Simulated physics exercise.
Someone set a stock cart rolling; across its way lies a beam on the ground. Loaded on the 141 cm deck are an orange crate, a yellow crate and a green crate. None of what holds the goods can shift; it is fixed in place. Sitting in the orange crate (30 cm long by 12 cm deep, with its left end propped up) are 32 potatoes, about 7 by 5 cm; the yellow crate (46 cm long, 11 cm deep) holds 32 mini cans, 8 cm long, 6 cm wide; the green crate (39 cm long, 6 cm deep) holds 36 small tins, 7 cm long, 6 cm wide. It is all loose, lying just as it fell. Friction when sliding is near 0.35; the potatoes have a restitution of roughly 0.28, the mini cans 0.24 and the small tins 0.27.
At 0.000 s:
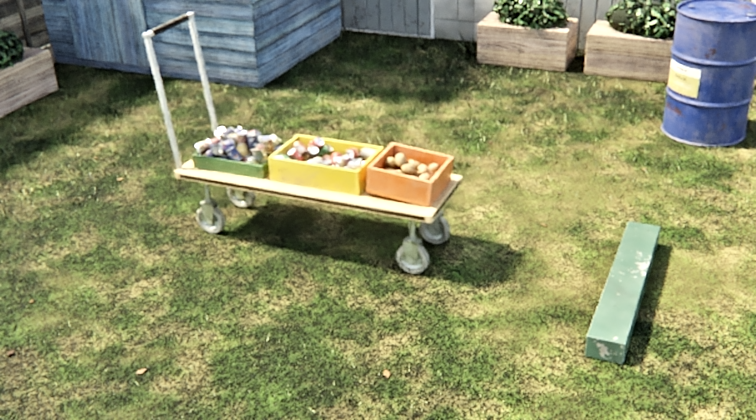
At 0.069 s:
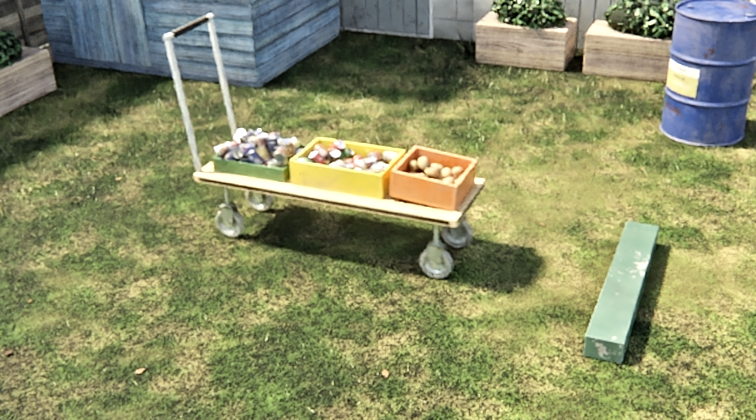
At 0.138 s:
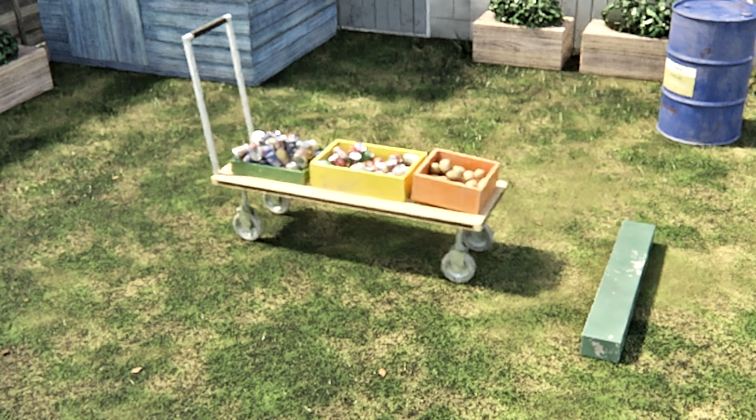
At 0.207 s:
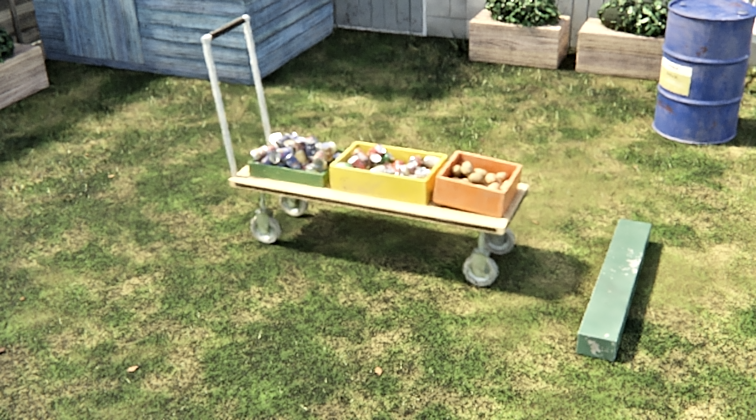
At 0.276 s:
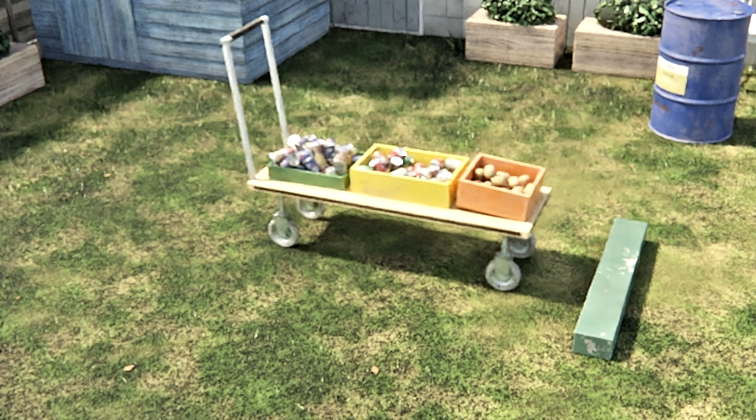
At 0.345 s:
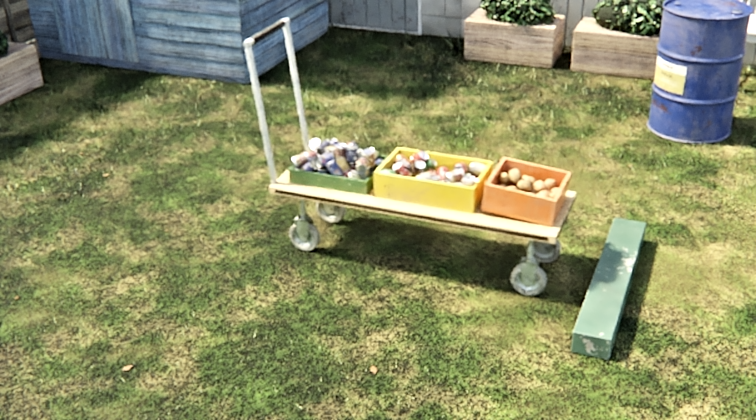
A stock cart carrying a green crate, a yellow crate and an orange crate of potatoes rolled steadily to the right across the grass, drawing closer to a green beam lying on the ground.
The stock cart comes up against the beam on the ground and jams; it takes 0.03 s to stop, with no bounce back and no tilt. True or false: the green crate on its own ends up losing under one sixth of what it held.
False.
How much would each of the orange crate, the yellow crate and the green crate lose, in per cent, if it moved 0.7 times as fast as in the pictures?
Orange crate 0, yellow crate 0, green crate 10 per cent.
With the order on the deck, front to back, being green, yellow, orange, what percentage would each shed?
In that case orange crate 0, yellow crate 0, green crate 30 per cent.
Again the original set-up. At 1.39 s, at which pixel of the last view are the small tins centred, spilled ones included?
Somewhere around pixel (390, 175).
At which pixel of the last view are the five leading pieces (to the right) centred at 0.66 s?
About (598, 197).
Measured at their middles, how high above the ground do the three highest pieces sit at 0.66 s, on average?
Their middles average near 54 cm high.
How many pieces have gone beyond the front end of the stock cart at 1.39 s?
Roughly 0 pieces.
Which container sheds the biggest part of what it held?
Result: Green crate.
After 0.44 s, contact.
After 0.54 s, the orange crate has all 32, the yellow crate has all 32 and the green crate is down by 2 of 36.
After 0.66 s, the orange crate has all 32, the yellow crate has all 32 and the green crate is down by 7 of 36.
After 0.89 s, the orange crate has all 32, the yellow crate is down by 1 of 32 and the green crate is down by 10 of 36.
When it is over (at 1.39 s), the orange crate has all 32, the yellow crate is down by 1 of 32 and the green crate is down by 10 of 36. Asked share, 10 of 36, 28 per cent.
